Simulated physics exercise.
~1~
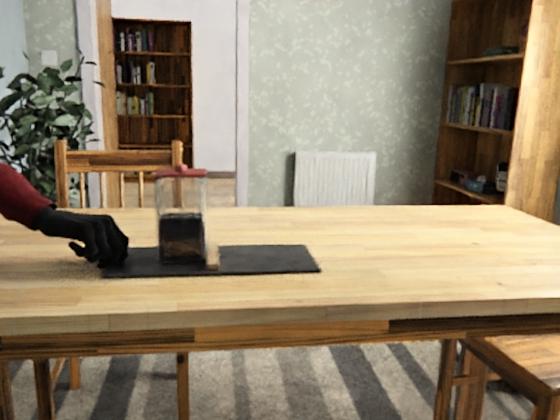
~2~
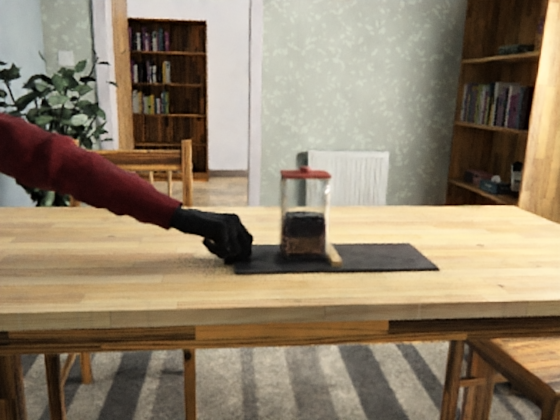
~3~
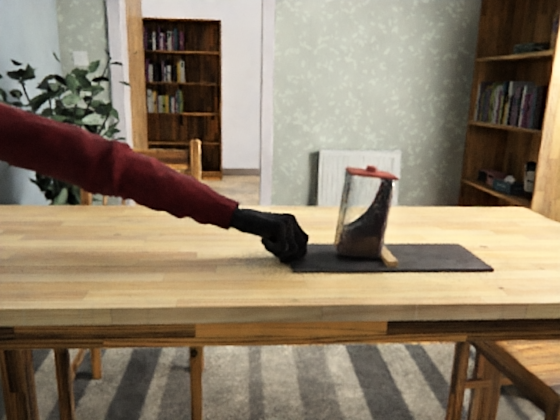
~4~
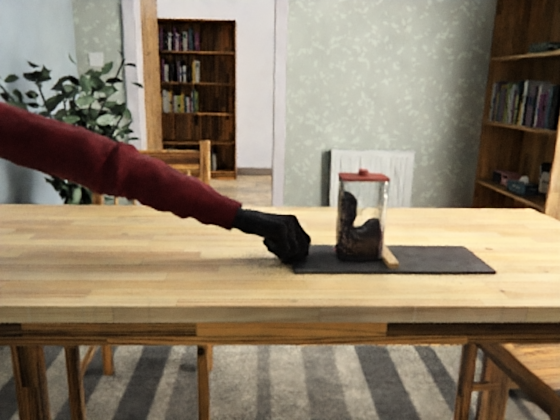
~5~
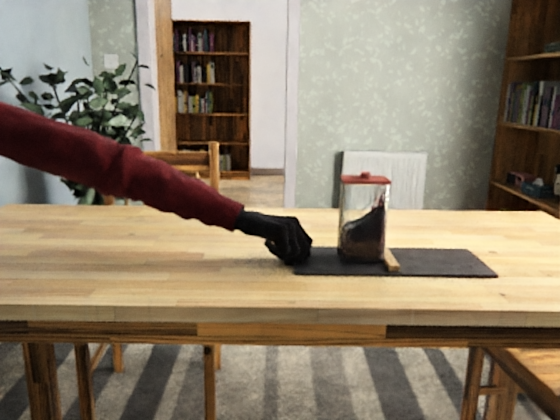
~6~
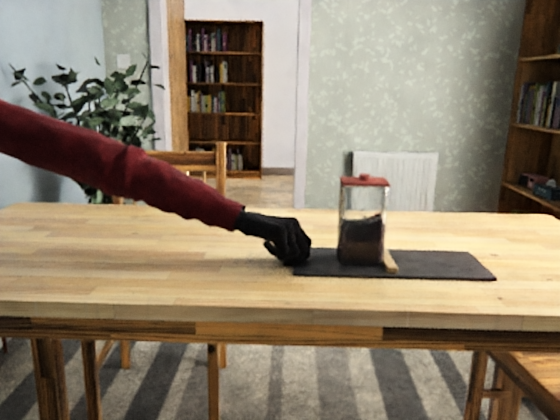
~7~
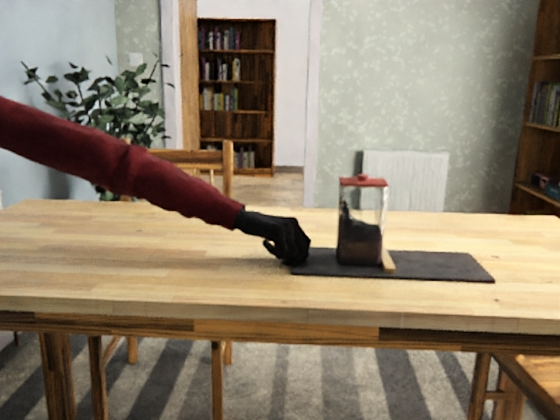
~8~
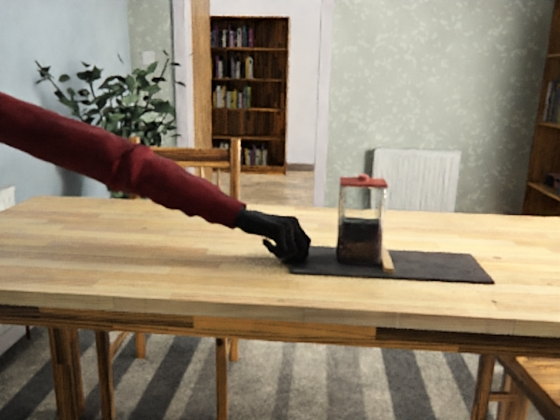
The footage shows a gloved hand sliding a dark board to the right across a wooden table, carrying a clear, red-capped container of dark liquid. When the board stops, the container tilts slightly and the liquid sloshes, then it settles and stays upright.
